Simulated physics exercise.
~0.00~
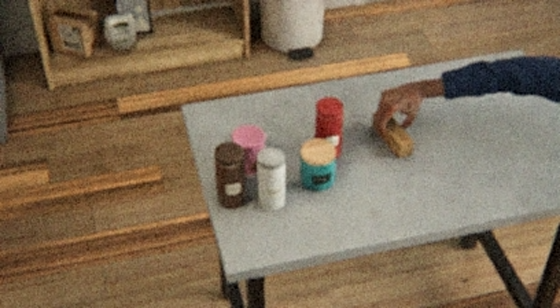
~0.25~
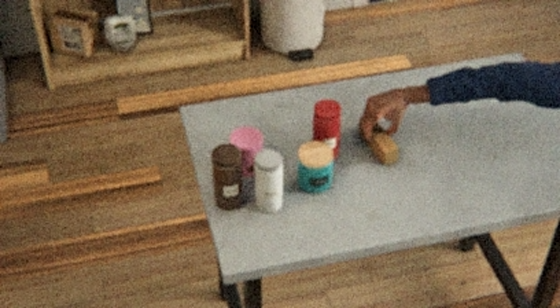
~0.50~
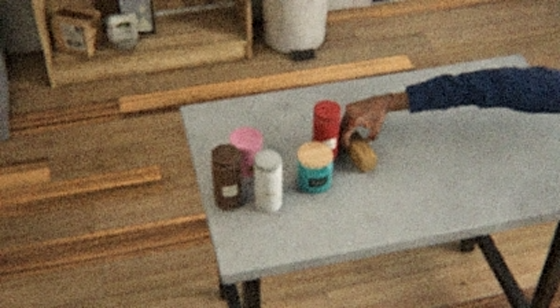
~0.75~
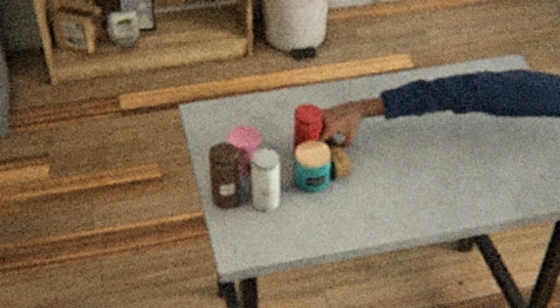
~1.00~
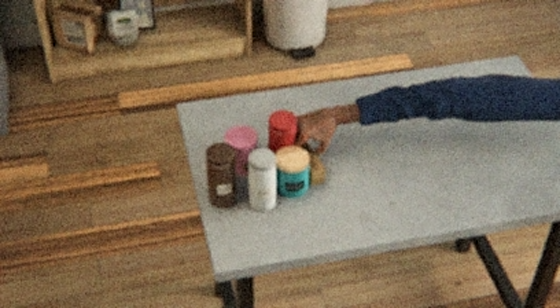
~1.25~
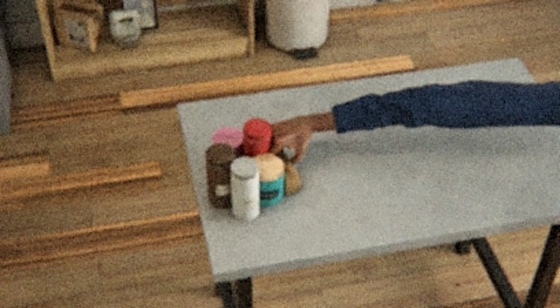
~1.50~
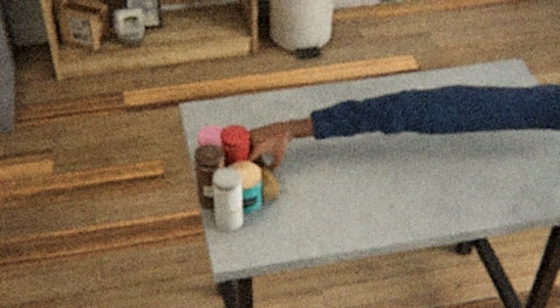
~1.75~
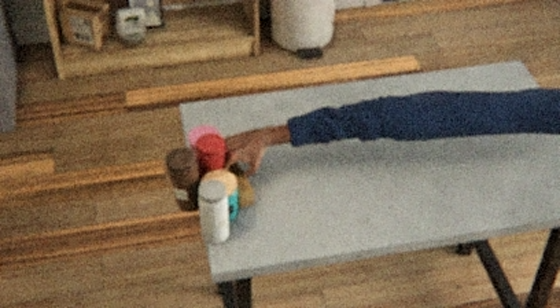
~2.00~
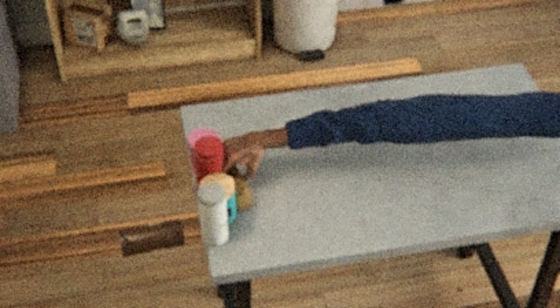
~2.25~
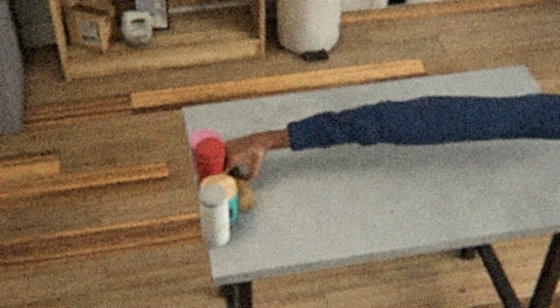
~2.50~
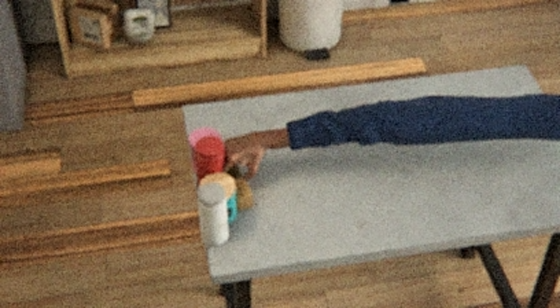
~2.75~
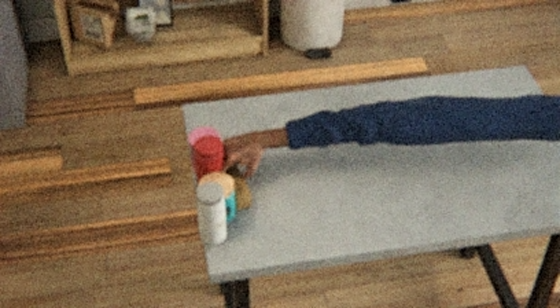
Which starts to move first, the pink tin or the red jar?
The red jar starts to move first, and the pink tin only shifts later as the group is pushed left.
A dark-skinned hand in a dark blue sleeve reaches in from the right over a grey table, seen from above at an angle in a wood-floored room with a low shelf behind. It holds a small tan block, and near the table's left end stand brown, white, red and turquoise jars and a pink tin. The hand slides the block left, and the red and turquoise jars begin to move. Soon the whole group is crowded toward the left edge. The brown jar tips off and drops out of sight. The hand stops, leaving the other four at the edge.
